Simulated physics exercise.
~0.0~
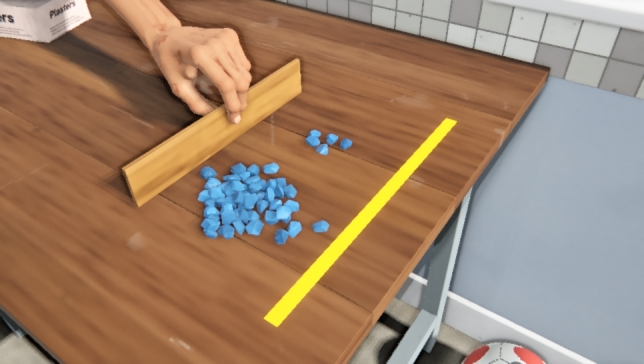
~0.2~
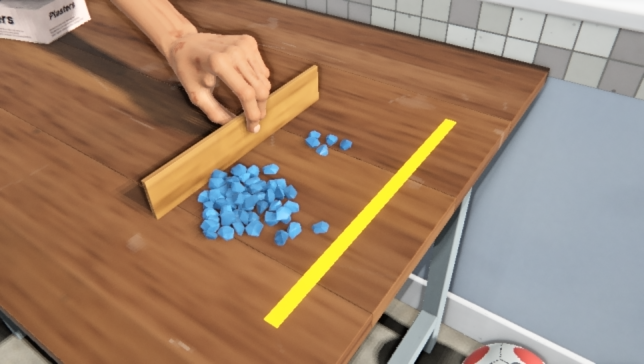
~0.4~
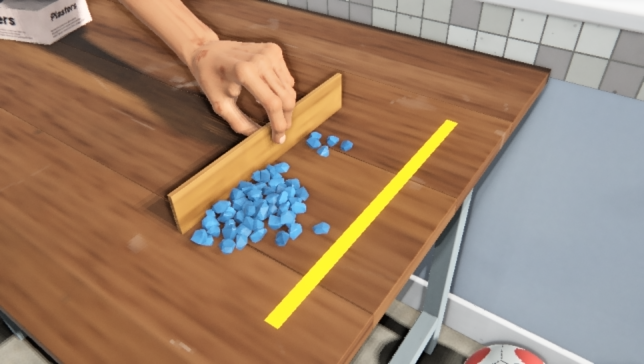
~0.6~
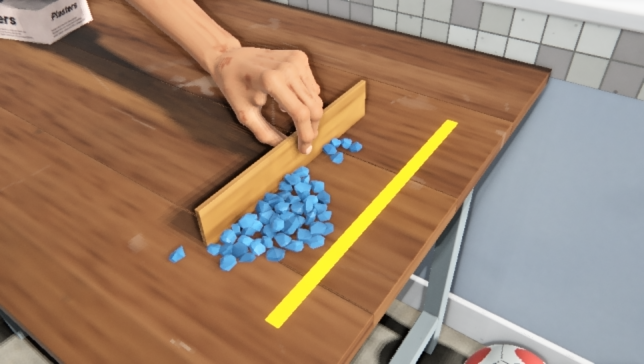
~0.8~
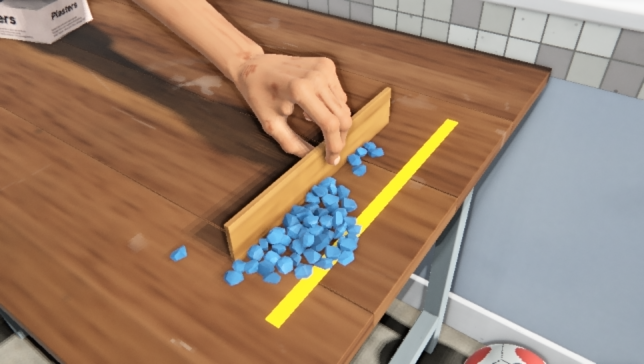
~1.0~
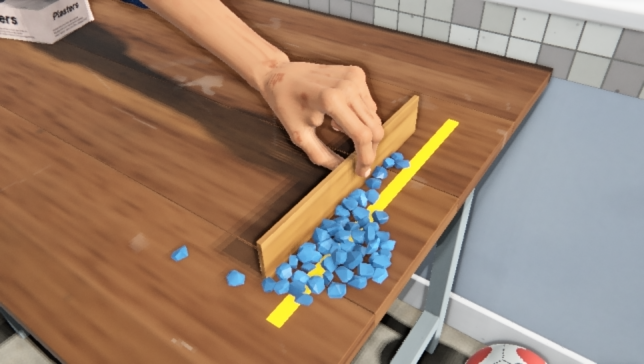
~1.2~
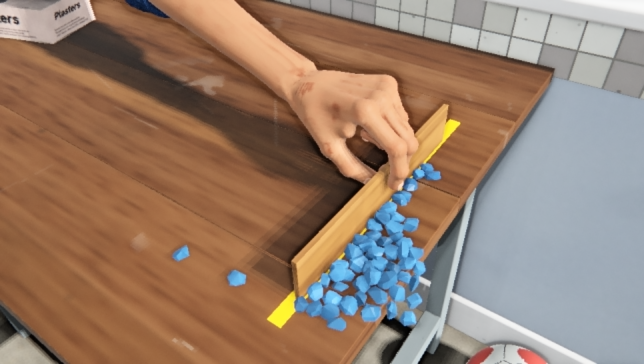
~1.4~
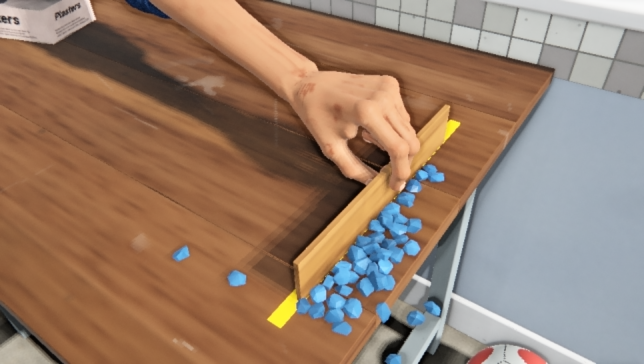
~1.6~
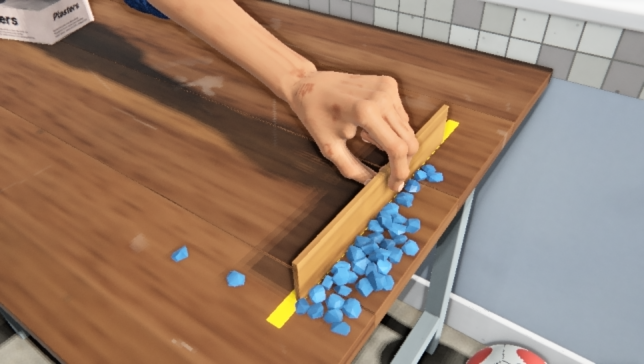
In this clip, a hand slides an upright strip of wood across a wooden table, pushing a large pile and a small cluster of blue pieces rightward until the strip stops at the yellow tape, where some pieces from the larger pile fall off the edge while the small cluster stays on.
